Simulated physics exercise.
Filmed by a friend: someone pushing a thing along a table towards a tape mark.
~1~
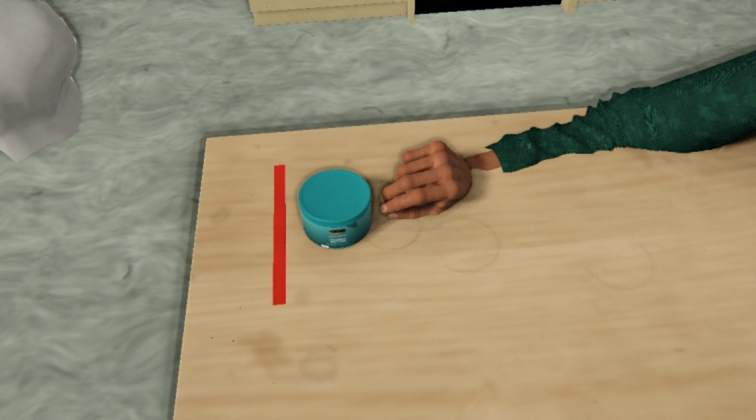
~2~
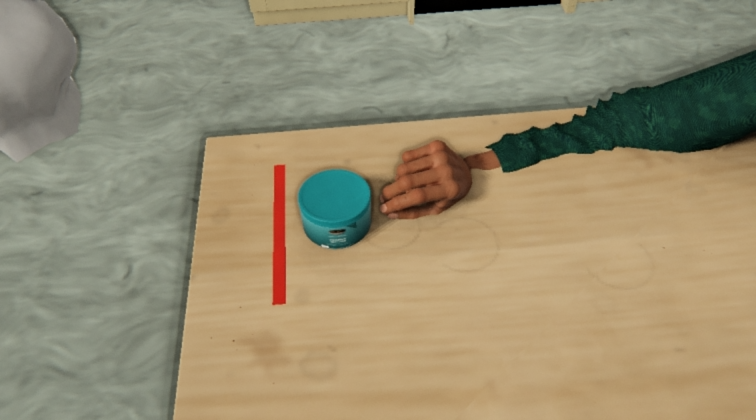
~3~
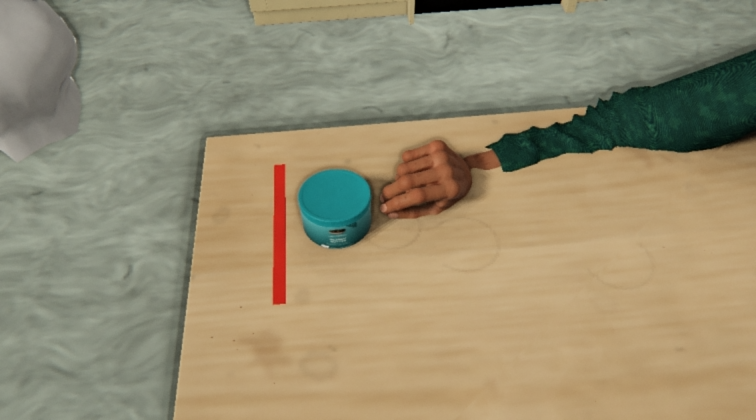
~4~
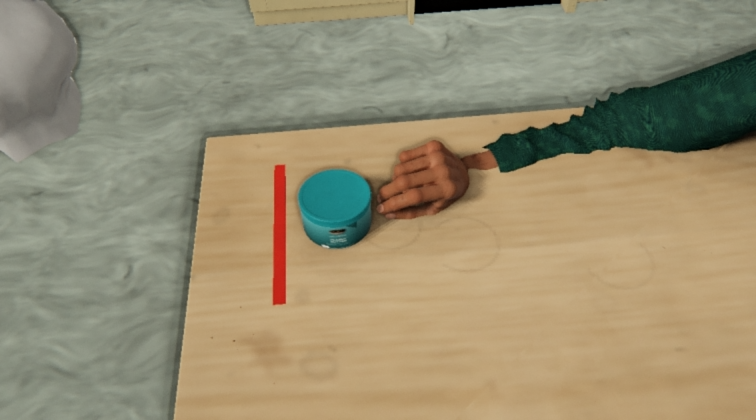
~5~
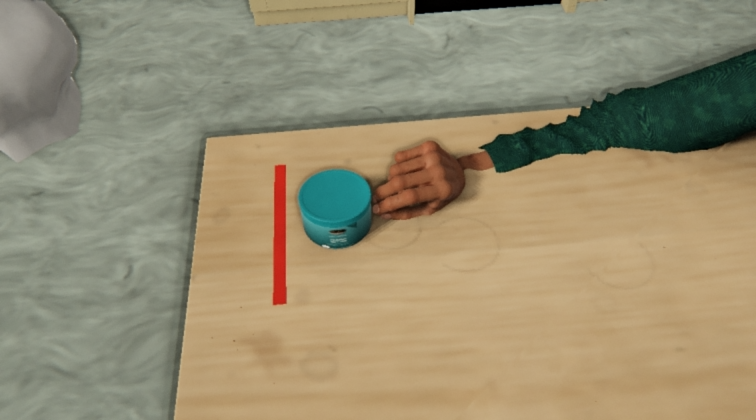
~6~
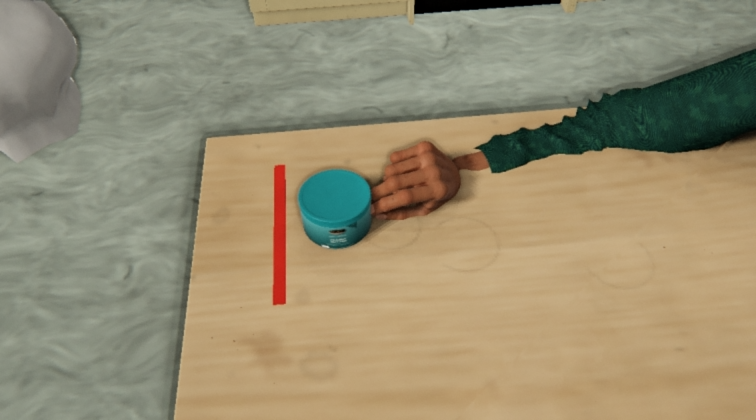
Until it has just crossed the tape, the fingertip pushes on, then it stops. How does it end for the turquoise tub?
It keeps to the table.
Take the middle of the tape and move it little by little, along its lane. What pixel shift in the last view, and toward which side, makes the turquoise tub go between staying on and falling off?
44 pixels to the left.
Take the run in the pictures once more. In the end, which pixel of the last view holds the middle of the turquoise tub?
Look close to (235, 218) and you'll find its middle.
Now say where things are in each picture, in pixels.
The first picture shows turquoise tub (336, 209).
The second picture shows turquoise tub (336, 209).
The third picture shows turquoise tub (336, 209).
The fourth picture shows turquoise tub (336, 209).
The fifth picture shows turquoise tub (336, 209).
The sixth picture shows turquoise tub (336, 209).
Then, 0.40 s on from there, turquoise tub displaced a little near (309, 212).
Then, 0.84 s on from there, turquoise tub displaced about its own width near (274, 215).
Then, 1.14 s on from there, turquoise tub displaced about its own width near (250, 217).
In the end, the turquoise tub stays on the table, near (235, 218).
